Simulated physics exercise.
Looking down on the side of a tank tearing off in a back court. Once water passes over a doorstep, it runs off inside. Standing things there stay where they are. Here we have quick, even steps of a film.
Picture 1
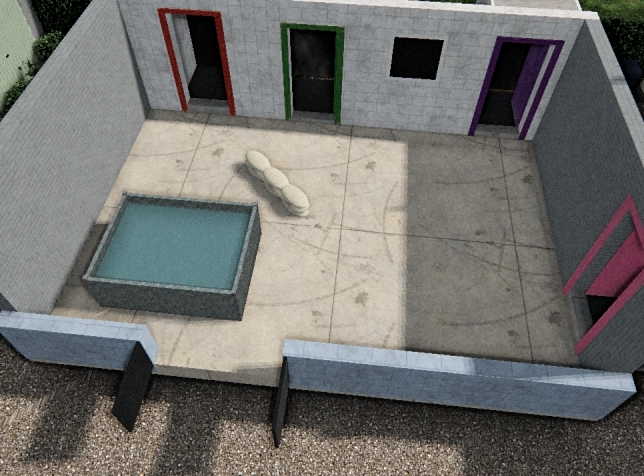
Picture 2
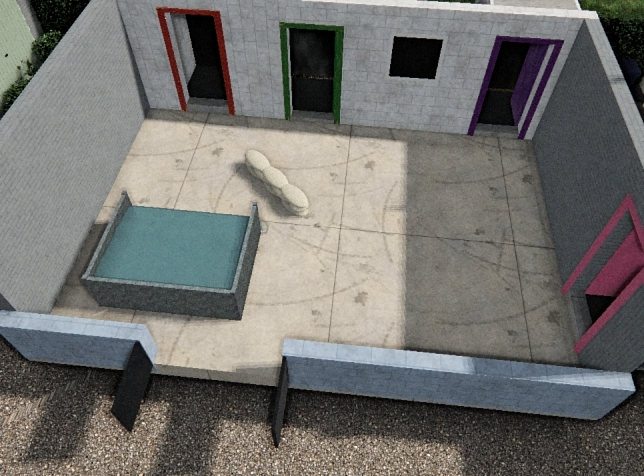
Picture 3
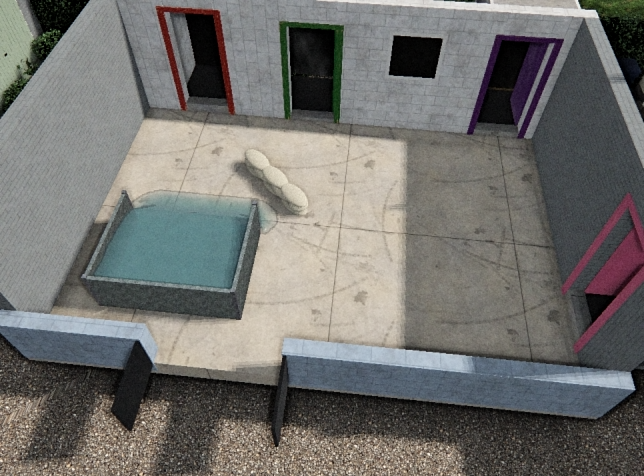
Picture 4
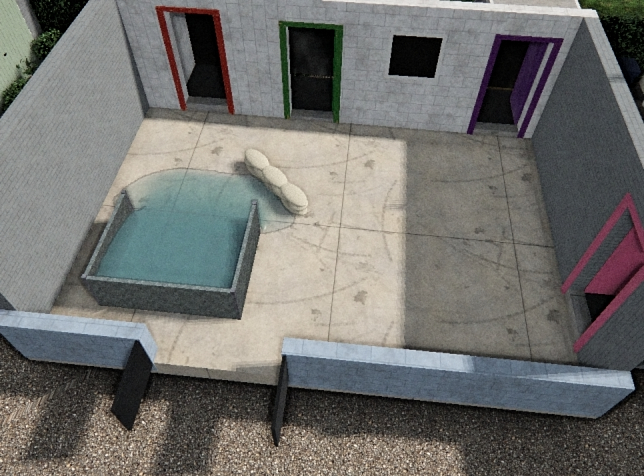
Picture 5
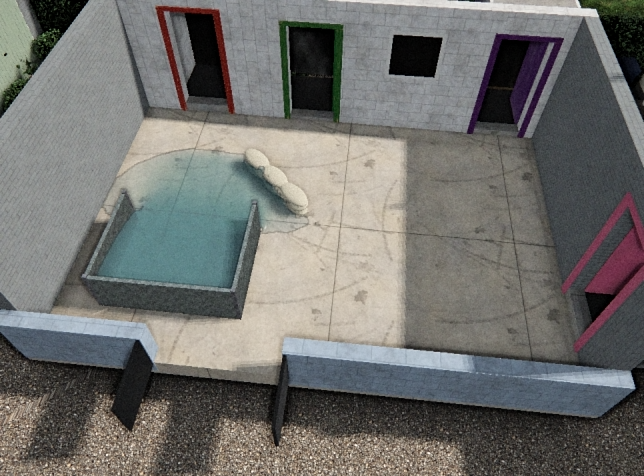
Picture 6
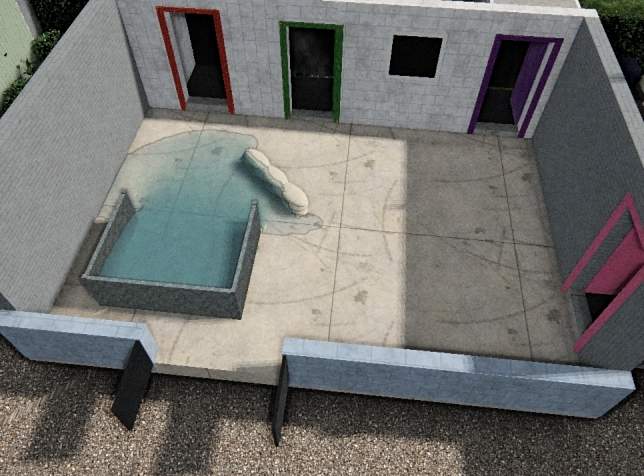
The clip shows an open tank of still water in a walled courtyard; its far side opens, and water pours out across the pale floor, spreading around a row of rounded pale objects and toward the back wall's red doorway.
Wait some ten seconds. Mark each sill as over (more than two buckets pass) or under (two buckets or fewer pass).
The red door is over, the purple door is under, the pink door is under, the green door is under.
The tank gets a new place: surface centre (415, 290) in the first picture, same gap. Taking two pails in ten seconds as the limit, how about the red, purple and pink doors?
Results - red: Doesn't reach it; purple: Tops the limit; pink: Doesn't reach it.
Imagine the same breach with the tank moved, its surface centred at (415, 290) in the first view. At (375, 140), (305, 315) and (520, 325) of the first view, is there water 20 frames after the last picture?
Going through the three spots in turn: Gets wet, stays untouched, stays untouched.
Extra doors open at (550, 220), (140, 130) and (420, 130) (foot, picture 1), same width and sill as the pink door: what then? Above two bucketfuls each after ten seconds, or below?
Each in turn, the new doors: Remains within bounds, breaks the limit, remains within bounds.
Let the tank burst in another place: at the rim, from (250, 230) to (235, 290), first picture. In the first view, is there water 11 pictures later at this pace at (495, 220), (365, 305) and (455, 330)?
So: Wetted, then wetted, then wetted.
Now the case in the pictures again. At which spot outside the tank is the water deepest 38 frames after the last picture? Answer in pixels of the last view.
At about (41, 334).
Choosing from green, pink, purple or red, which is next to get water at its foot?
That is the red-painted one.
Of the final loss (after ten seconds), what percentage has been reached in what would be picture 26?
Near 70 in a hundred.
A moment on, water covers 25 % of the floor; the red door over two buckets in, the purple door not reached, the pink door not reached, the green door not reached.
Next, water covers 35 % of the floor; the red door far over two buckets in, the purple door not reached, the pink door not reached, the green door wet at the sill, nothing in.
Then, water covers 60 % of the floor; the red door far over two buckets in, the purple door not reached, the pink door not reached, the green door wet at the sill, nothing in.
Later, water covers 90 % of the floor; the red door far over two buckets in, the purple door wet at the sill, nothing in, the pink door wet at the sill, nothing in, the green door under two buckets in.
In the end, water covers 90 % of the floor; the red door far over two buckets in, the purple door wet at the sill, nothing in, the pink door wet at the sill, nothing in, the green door under two buckets in.
